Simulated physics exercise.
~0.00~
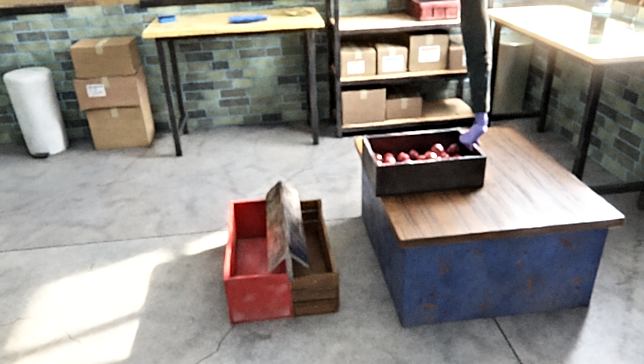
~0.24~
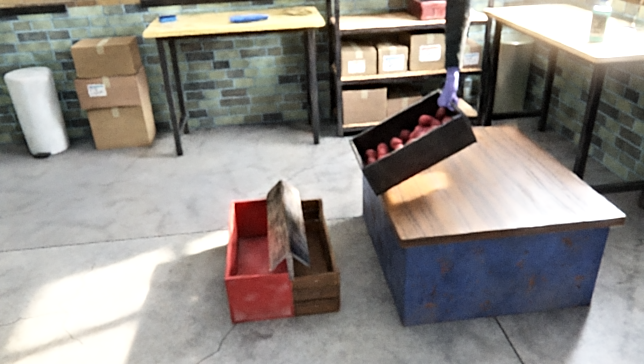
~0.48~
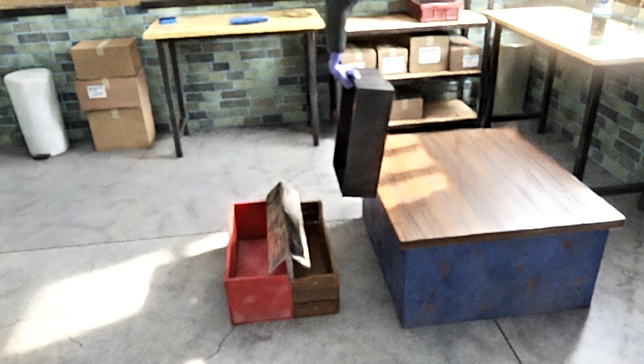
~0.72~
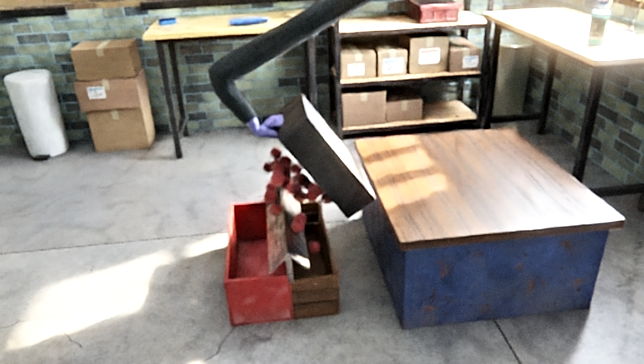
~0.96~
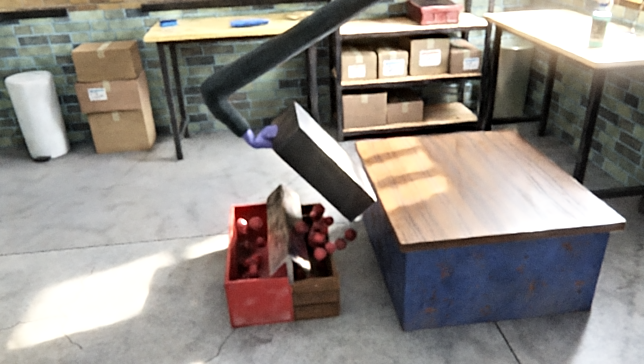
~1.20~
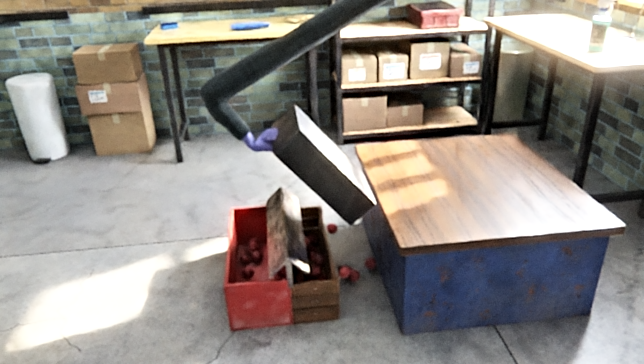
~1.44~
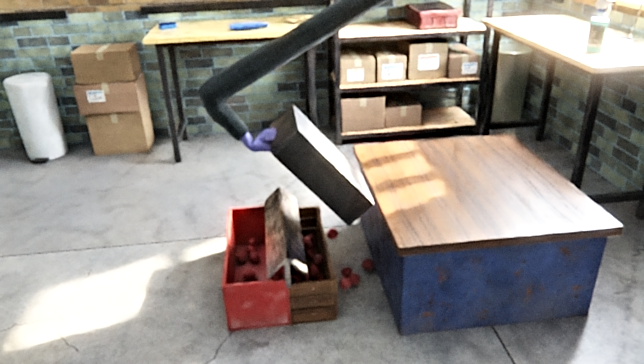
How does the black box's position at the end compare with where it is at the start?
At the start it sits level on top of the blue bench. By the end it is further left and slightly lower, held steeply tipped in the air off the bench's left edge, above the wooden box.
